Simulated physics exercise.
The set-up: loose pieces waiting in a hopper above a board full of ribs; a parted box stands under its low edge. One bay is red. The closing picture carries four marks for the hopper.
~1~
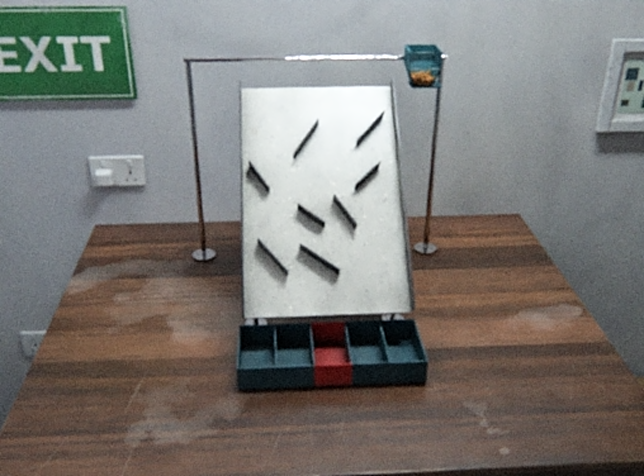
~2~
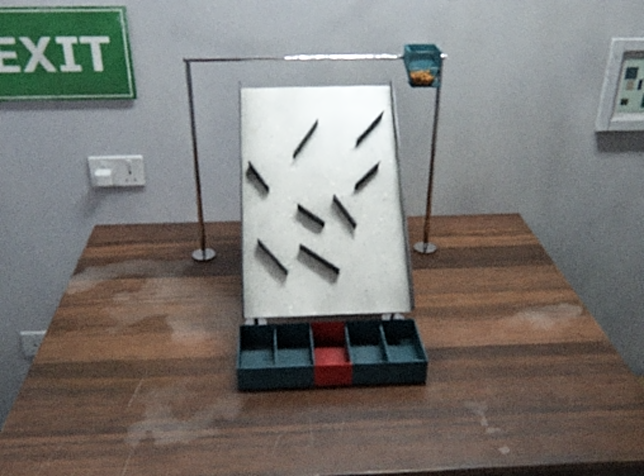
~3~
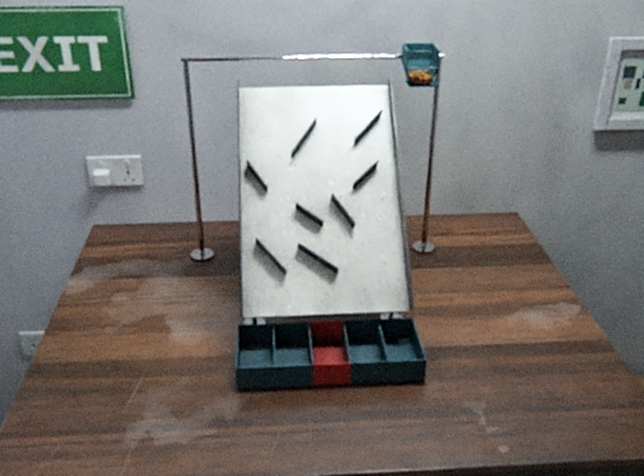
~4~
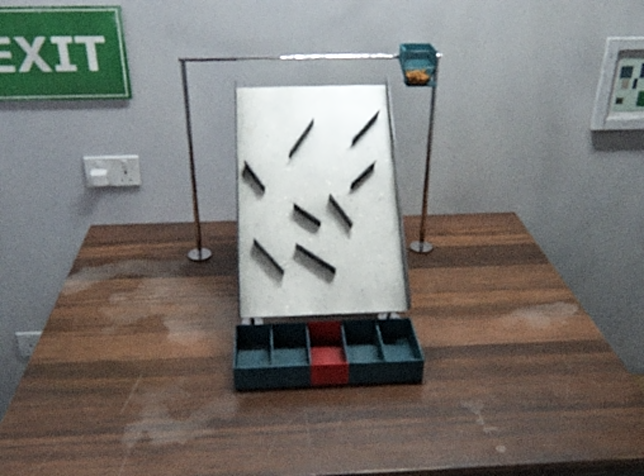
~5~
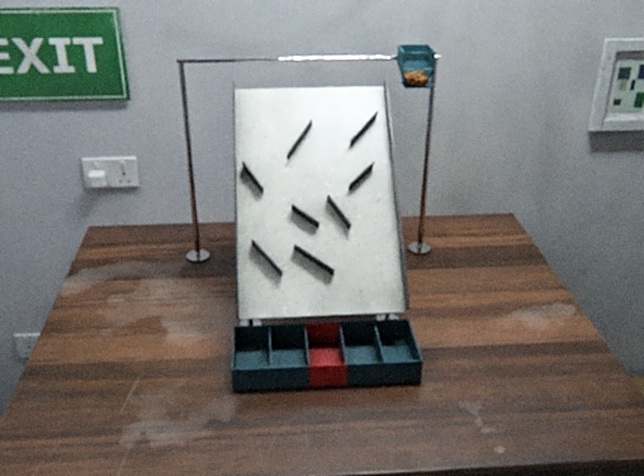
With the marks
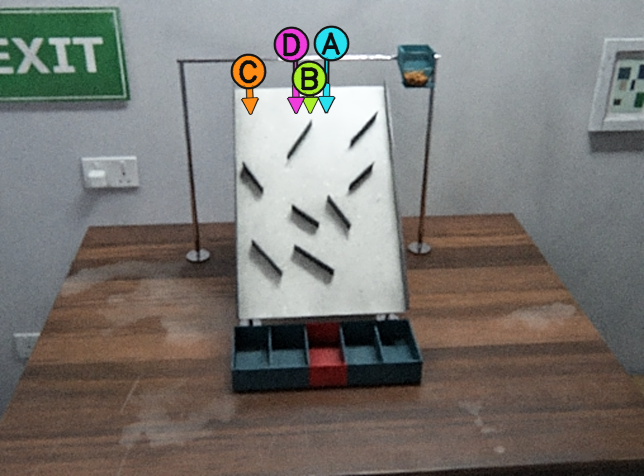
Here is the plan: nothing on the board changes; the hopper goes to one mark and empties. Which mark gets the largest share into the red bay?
The answer is mark D.
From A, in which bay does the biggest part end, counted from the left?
The fifth from the left.
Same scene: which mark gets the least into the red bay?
A it is.
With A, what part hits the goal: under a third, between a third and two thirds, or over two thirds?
It is under a third.
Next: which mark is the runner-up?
Mark B.
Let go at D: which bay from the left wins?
The third.
On the marked copy, mark A meets the board at (326, 106); mark B meets the board at (310, 107); mark C meets the board at (250, 108); mark D meets the board at (296, 107).
With A, a stray few in the red bay, nearly all in other bays.
With B, about half in the red bay, about half in other bays, a stray few held on the board.
With C, about a quarter in the red bay, about two thirds in other bays, a small part held on the board.
With D, most in the red bay, about a quarter in other bays.
